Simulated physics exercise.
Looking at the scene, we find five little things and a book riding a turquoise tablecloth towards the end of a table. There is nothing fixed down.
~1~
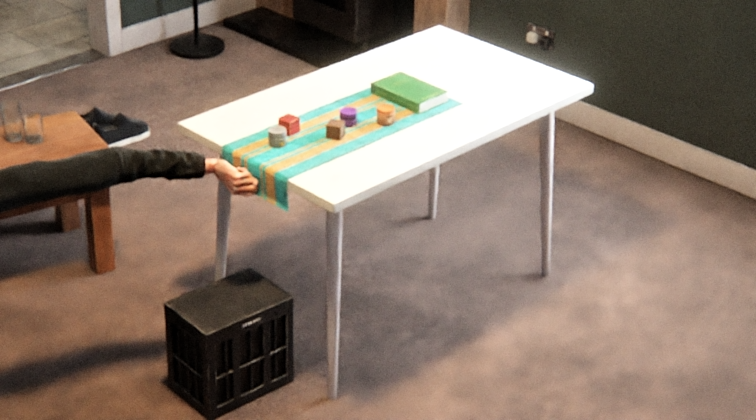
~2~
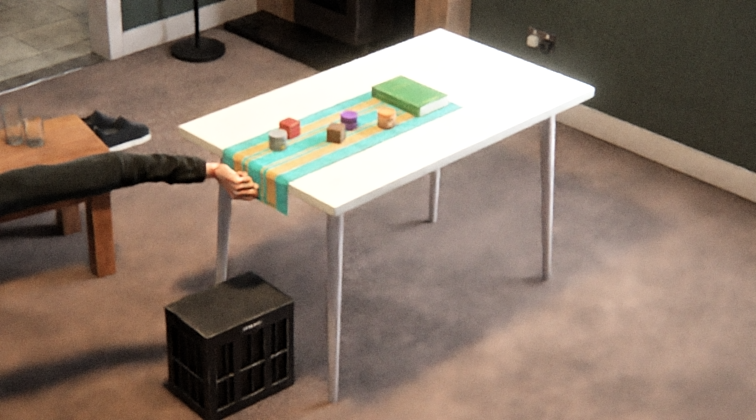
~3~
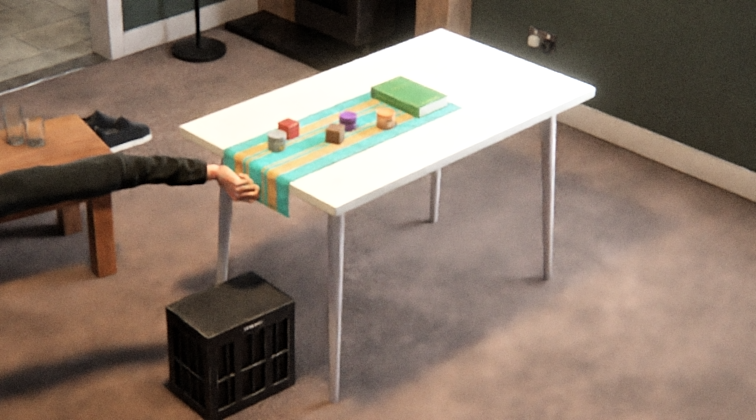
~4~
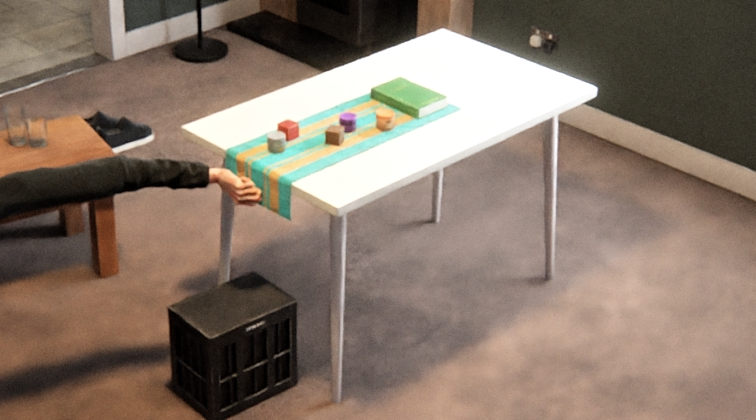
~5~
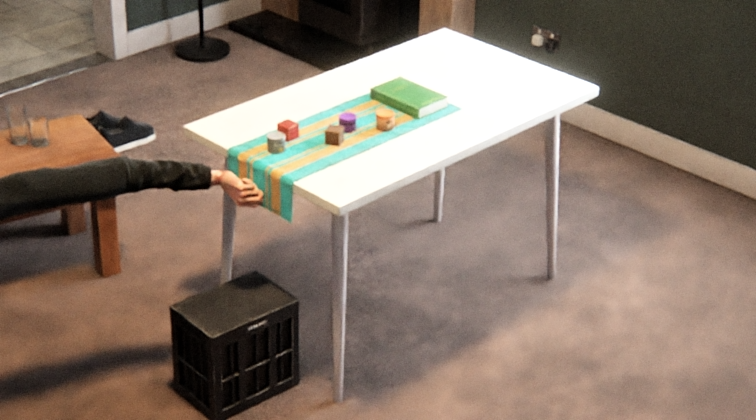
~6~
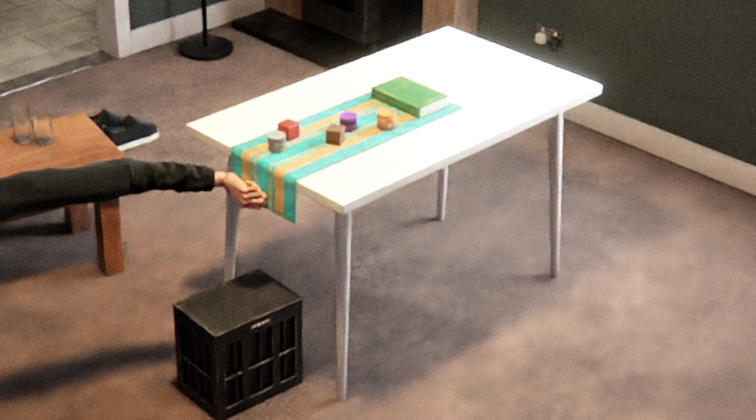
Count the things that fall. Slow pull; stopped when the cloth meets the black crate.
The count of things that fall is three.
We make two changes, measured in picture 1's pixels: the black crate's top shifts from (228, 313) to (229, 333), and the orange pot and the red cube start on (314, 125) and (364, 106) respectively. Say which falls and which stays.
The orange pot? Lost. The red cube? Safe.
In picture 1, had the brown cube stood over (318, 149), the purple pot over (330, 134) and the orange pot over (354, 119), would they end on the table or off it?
The brown cube will end up down, the purple pot will end up down, and the orange pot will stay where it is.
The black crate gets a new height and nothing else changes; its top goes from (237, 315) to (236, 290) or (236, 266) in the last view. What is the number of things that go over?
Counts: 2 / 1.
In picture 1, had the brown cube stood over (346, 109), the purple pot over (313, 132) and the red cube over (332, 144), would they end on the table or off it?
Brown cube kept, purple pot dropped, red cube dropped.
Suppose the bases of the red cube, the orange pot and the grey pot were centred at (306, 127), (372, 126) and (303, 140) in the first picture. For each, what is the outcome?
Result - the red cube comes off, the orange pot stays put, and the grey pot comes off.
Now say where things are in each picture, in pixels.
The first picture shows hem (288, 212); grey pot (277, 130); red cube (289, 118); brown cube (336, 123); purple pot (349, 111); orange pot (386, 107); top of the crate (228, 313).
The second picture shows hem (288, 216); grey pot (278, 133).
The third picture shows hem (289, 218); red cube (289, 122).
The fourth picture shows hem (291, 221); brown cube (335, 128); top of the crate (232, 317).
The fifth picture shows hem (292, 223); purple pot (348, 116).
The sixth picture shows hem (296, 225); grey pot (277, 135); red cube (288, 123); brown cube (335, 128); purple pot (348, 115); orange pot (386, 112).
A little later, hem near (263, 257); grey pot gone.
Next, hem on the crate; grey pot, red cube and brown cube gone.
When it is over, hem on the crate; grey pot, red cube and brown cube gone. The count of fallen things is three.
